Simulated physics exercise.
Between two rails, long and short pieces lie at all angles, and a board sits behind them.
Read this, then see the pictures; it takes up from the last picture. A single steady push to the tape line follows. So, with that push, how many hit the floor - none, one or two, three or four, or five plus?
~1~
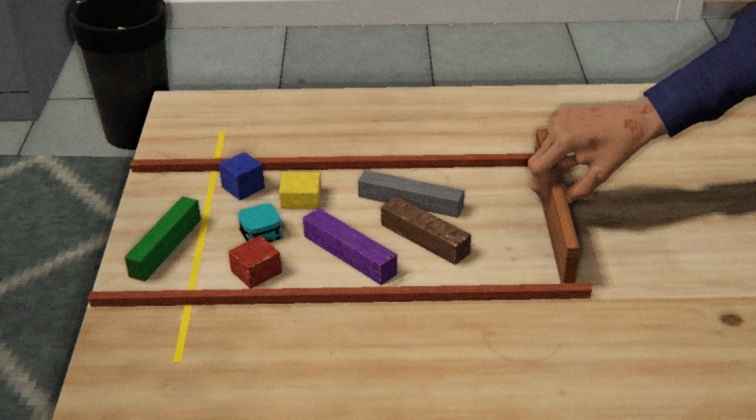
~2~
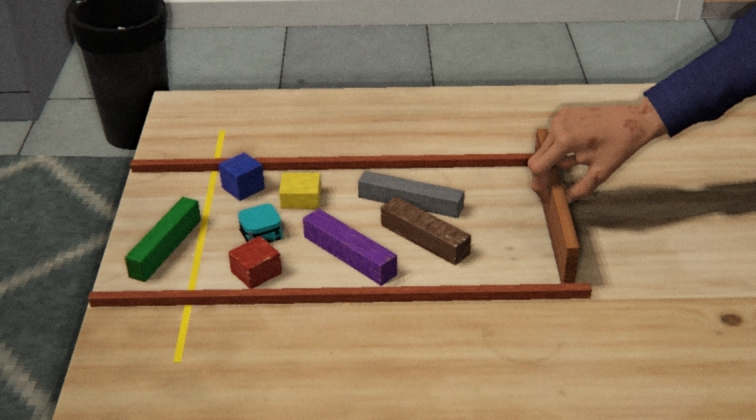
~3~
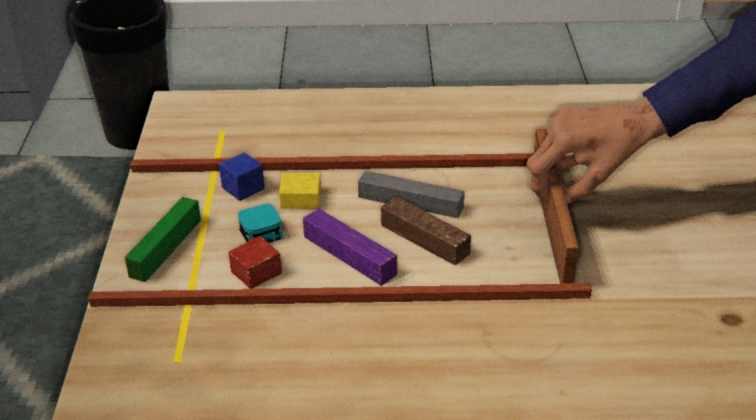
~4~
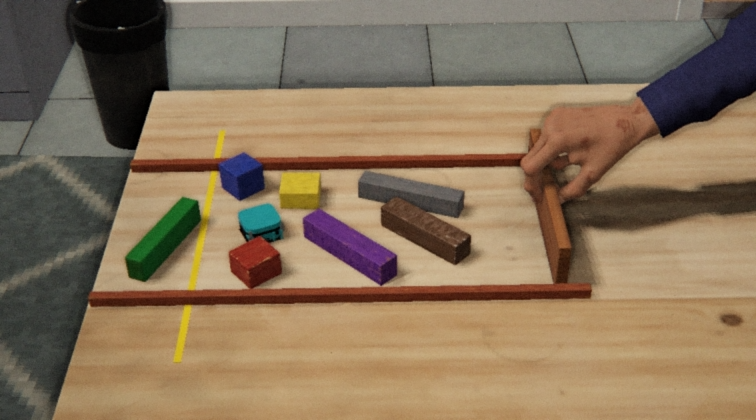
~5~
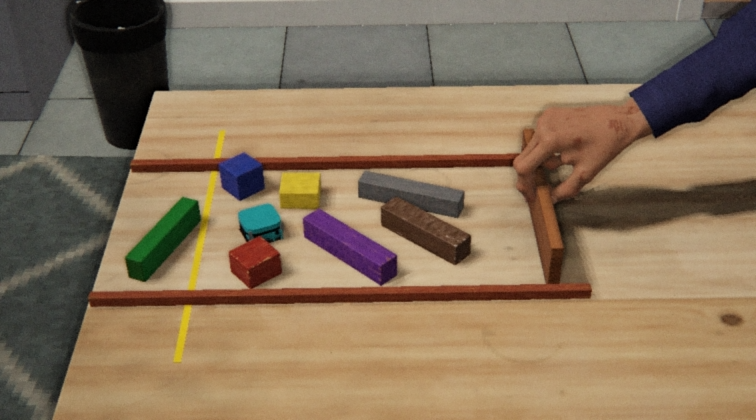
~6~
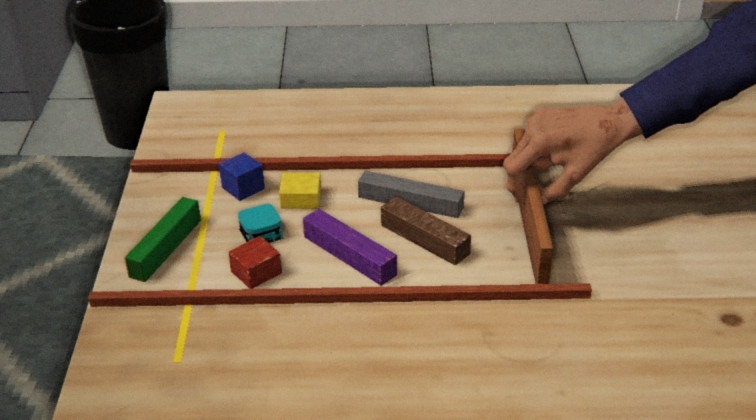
I'd say one or two.
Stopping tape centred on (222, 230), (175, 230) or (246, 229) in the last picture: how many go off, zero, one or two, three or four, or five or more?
Result per tape, as listed: Zero; either three or four; not one.
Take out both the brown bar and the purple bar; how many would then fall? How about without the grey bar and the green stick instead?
Counts - first: 0; second: 0.
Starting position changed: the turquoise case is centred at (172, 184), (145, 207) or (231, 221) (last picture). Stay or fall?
Result per try, in order: Toppled; toppled; not toppled.
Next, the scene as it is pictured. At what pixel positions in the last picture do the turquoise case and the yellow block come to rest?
They finish at roughly (118, 248) and (137, 200) respectively.
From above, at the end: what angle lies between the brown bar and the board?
The angle is about 20 degrees.
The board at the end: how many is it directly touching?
It's 2.
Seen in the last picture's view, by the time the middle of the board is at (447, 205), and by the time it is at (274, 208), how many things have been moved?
The count is 2 at the first point and 8 at the second.
A little later, none off yet; green stick at rest near (164, 238); blue block at rest near (242, 176); turquoise case at rest near (260, 226).
When it is over, the number that fall off is one or two; down, blue block and green stick.
